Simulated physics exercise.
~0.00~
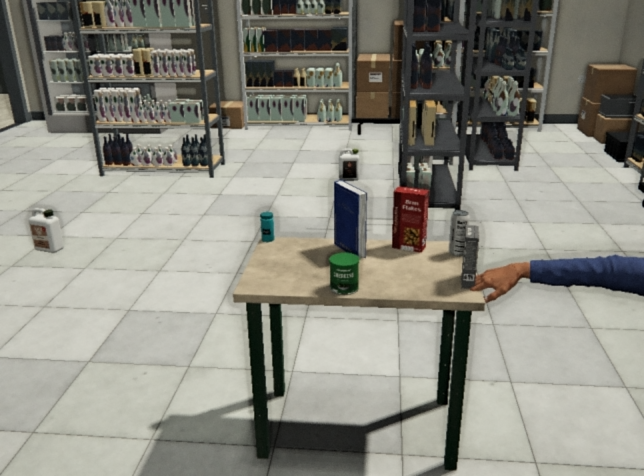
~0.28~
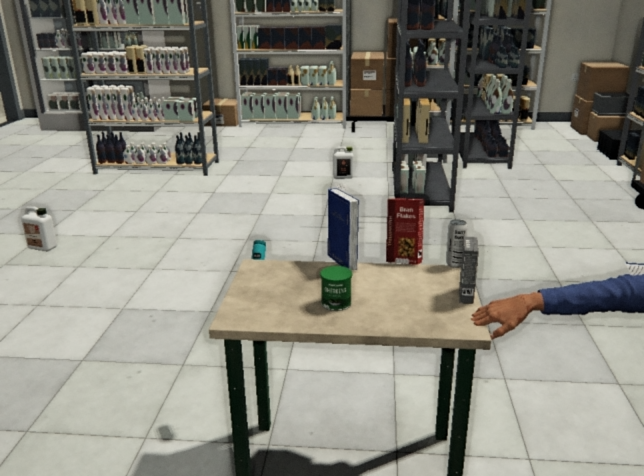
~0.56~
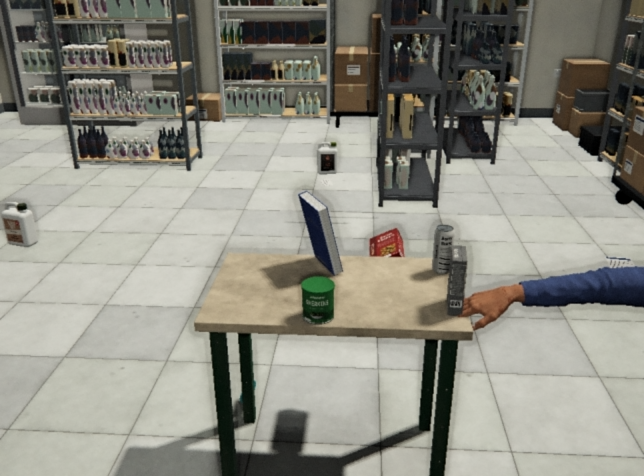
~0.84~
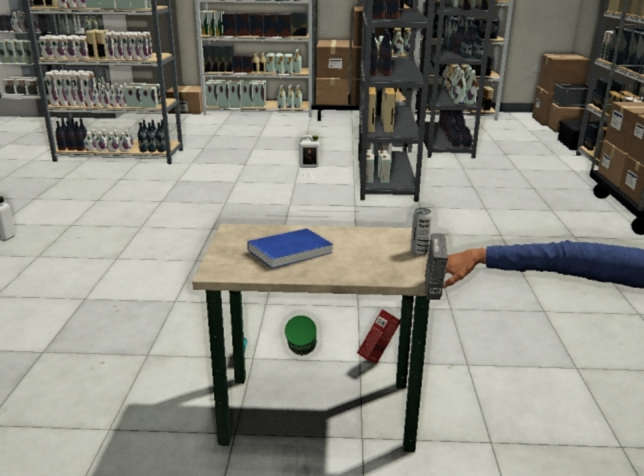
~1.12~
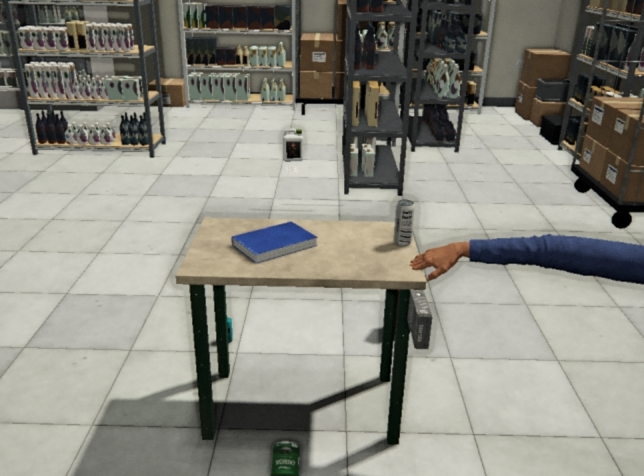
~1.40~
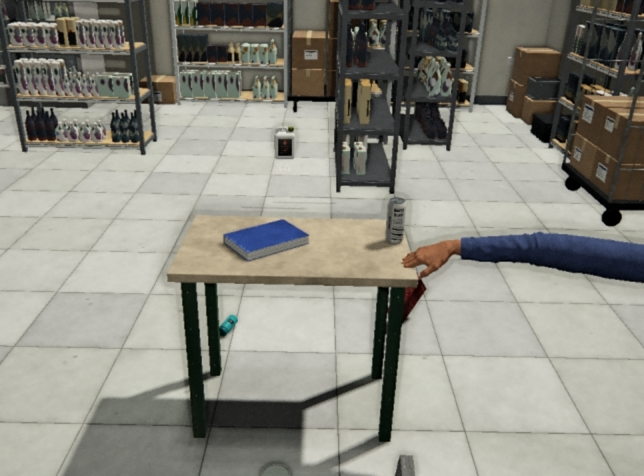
A hand in a blue sleeve grips the right edge of a light wooden table with dark green legs, seen from slightly above in a storeroom lined with stocked shelves and boxes. A turquoise shaker, blue book, red packet, green tin and two greyish containers stand on it. As the table slides nearer, the shaker and then the red packet drop off the far side. The book leans and falls flat while the green tin goes off the near edge. The grey packet follows, leaving the toppled book and one upright can on top.
